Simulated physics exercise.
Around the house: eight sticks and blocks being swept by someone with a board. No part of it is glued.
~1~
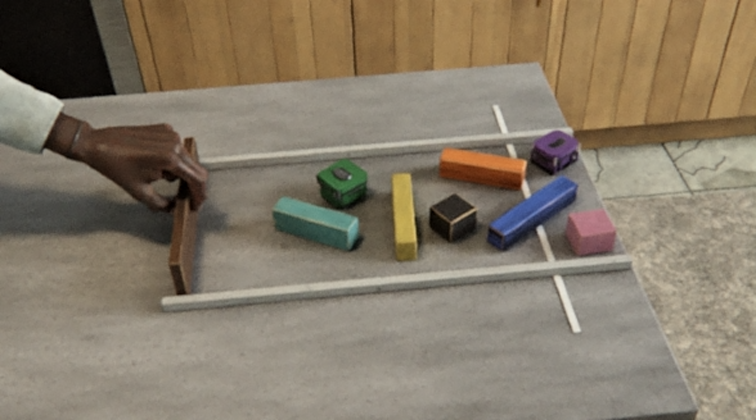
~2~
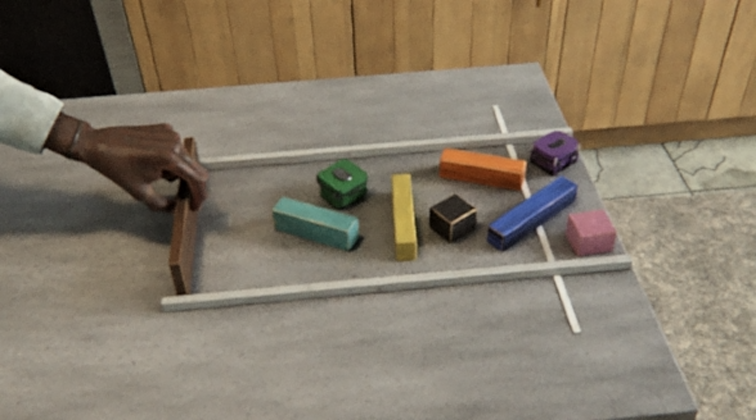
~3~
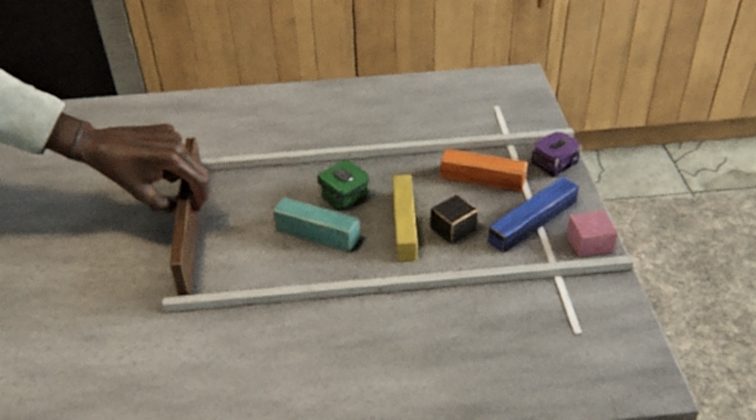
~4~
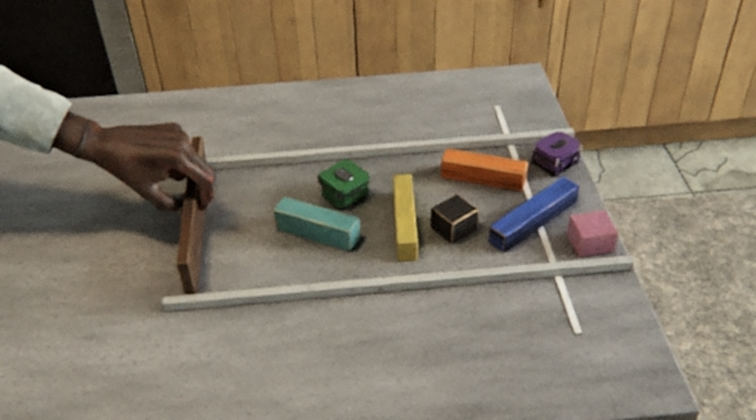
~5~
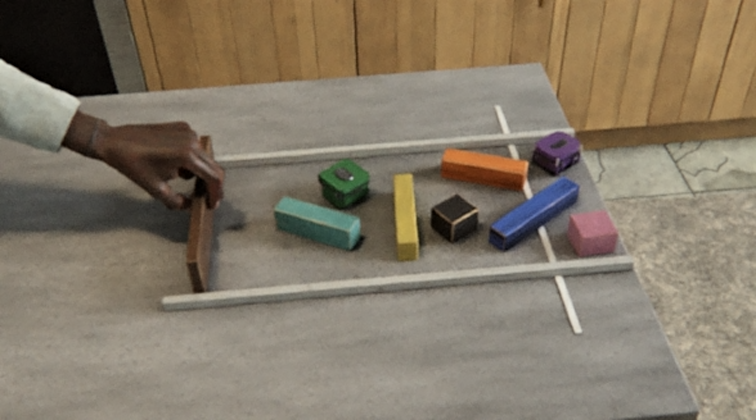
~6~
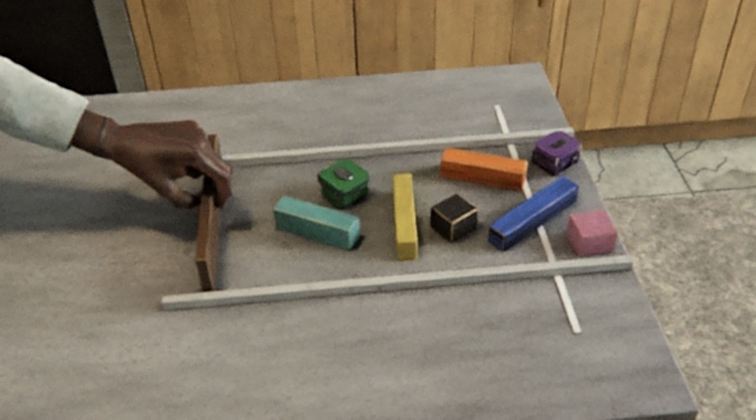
On a grey table beside wooden cabinets, a hand holds a brown board upright at the left end of two pale rails, with eight colourful sticks and blocks lying to its right. The board stays still at first, then the hand slides it slightly right, while the sticks and blocks remain in place.
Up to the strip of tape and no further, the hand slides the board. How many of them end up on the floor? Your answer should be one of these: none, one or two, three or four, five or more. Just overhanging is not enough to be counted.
The count is three or four.
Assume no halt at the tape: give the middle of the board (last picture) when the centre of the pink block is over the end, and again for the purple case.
At (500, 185) for the pink block; at (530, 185) for the purple case.
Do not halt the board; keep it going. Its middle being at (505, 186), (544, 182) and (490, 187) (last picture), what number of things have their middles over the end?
1; 4; 0.
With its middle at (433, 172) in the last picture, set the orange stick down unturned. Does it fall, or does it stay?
That orange stick hangs in there.
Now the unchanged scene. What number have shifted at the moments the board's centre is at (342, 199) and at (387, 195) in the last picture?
3, then 4.
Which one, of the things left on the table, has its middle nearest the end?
The purple case is the one you want.
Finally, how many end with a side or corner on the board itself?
3.
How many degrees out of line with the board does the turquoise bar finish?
Roughly 0° out of line.
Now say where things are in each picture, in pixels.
In the first frame, pink block (591, 232); purple case (555, 153); blue stick (533, 212); board (187, 213); tape (530, 201).
In the second frame, purple case (555, 153); orange stick (482, 169).
In the third frame, blue stick (534, 214); black block (454, 219).
In the fourth frame, pink block (592, 233); board (195, 212).
In the fifth frame, purple case (557, 153); turquoise bar (317, 224).
In the sixth frame, pink block (592, 233); purple case (556, 153); blue stick (534, 213); board (211, 210); tape (531, 201).
Early on, none off yet; pink block at rest near (592, 233); purple case at rest near (556, 153); blue stick at rest near (534, 213).
A while later, none off yet; pink block at rest near (592, 233); purple case at rest near (556, 153); blue stick moving near (545, 217).
Finally, the number that fall off is three or four; lost, black block, blue stick and pink block.
